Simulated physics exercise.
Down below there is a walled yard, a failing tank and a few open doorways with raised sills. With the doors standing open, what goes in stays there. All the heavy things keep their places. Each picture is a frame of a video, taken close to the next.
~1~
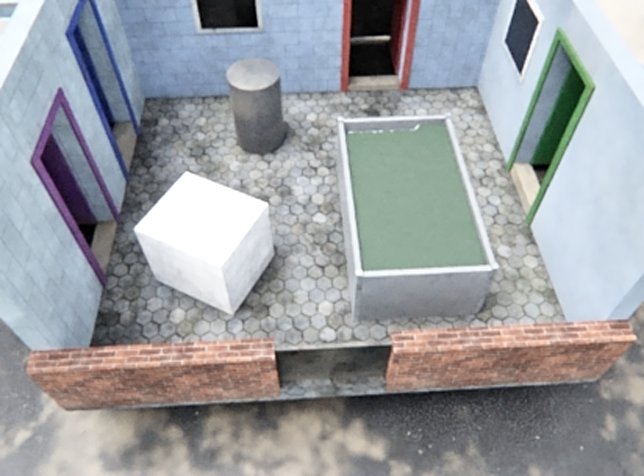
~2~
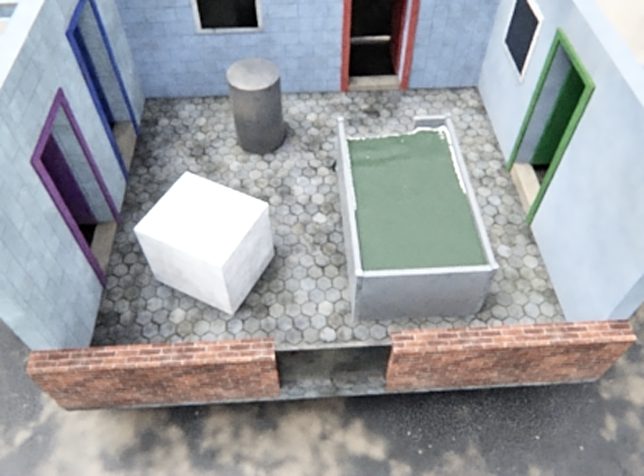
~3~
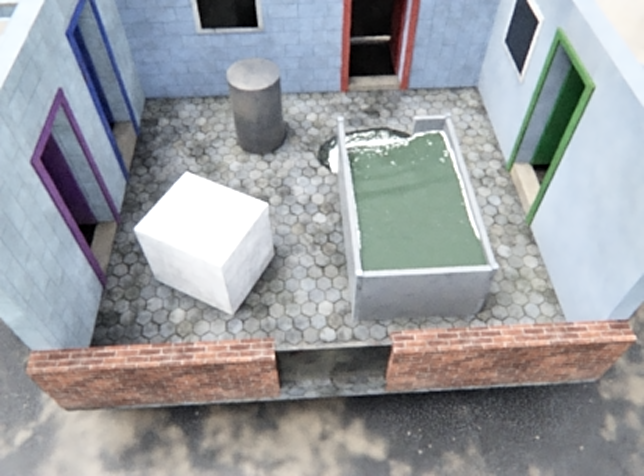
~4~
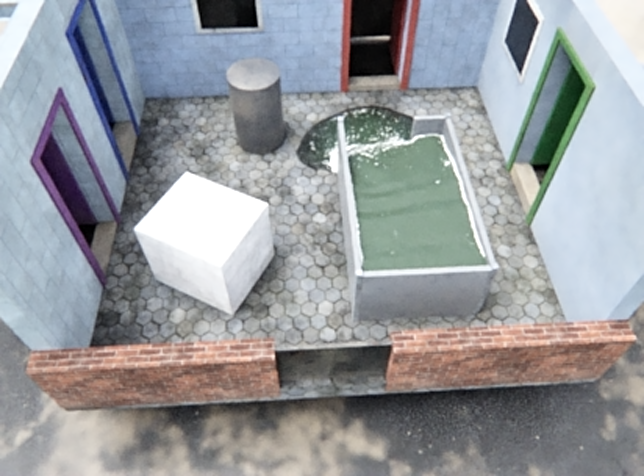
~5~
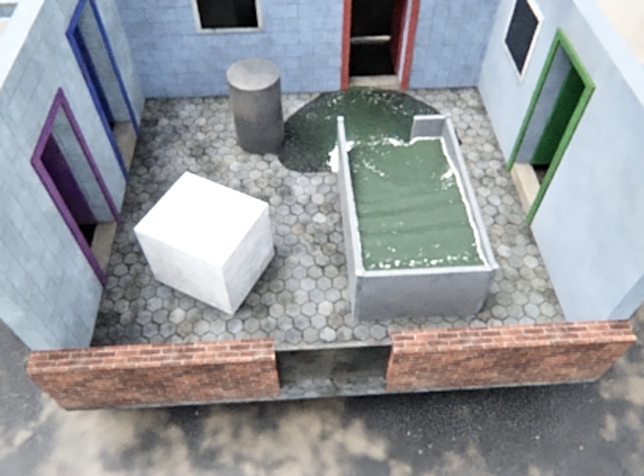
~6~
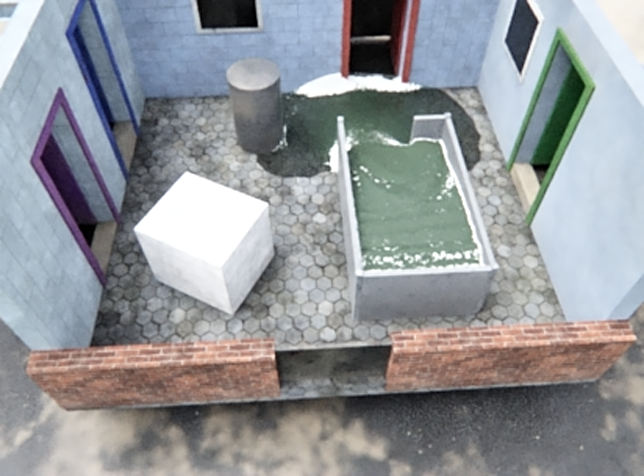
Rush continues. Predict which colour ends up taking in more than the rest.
Red takes in the most.
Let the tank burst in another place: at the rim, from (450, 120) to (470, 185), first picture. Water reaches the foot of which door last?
The purple one is last.
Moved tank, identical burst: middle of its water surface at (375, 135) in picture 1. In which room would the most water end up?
That would be the red one.
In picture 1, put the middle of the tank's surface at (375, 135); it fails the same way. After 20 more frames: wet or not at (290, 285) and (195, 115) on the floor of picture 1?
The first point is unwetted and the second is taken by the flood.
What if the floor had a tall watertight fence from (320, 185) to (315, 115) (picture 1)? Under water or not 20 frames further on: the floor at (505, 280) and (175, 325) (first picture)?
Taking the two points in order, the first is swamped and the second is spared.
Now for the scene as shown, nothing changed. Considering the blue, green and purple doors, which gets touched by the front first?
That is the one in blue.
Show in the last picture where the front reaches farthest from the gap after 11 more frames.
About (145, 103).
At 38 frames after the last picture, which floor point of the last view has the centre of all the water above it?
Point: (334, 201).
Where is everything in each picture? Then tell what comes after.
The first picture shows still water in the tank at (408, 190).
In the second picture, water pours out on the tank's far side and has run to a hidden place.
In the third picture, the front is at a hidden place, out from the gap on the tank's far side.
In the fourth picture, water pours out on the tank's far side and has run to (366, 109).
In the fifth picture, the front is at (335, 92), out from the gap on the tank's far side.
In the sixth picture, the front is at (289, 93), out from the gap on the tank's far side.
A moment on, water covers 30 % of the floor; purple door not reached, red door a lot in, green door not reached, blue door not reached.
Next, water covers 40 % of the floor; purple door not reached, red door a lot in, green door not reached, blue door wet at the sill, nothing in.
Then, water covers 65 % of the floor; purple door wet at the sill, nothing in, red door a lot in, green door wet at the sill, nothing in, blue door wet at the sill, nothing in.
Later, water covers 95 % of the floor; purple door a trickle in, red door a lot in, green door wet at the sill, nothing in, blue door wet at the sill, nothing in.
In the end, water covers 95 % of the floor; purple door a trickle in, red door a lot in, green door wet at the sill, nothing in, blue door wet at the sill, nothing in; the red door has let in the most.
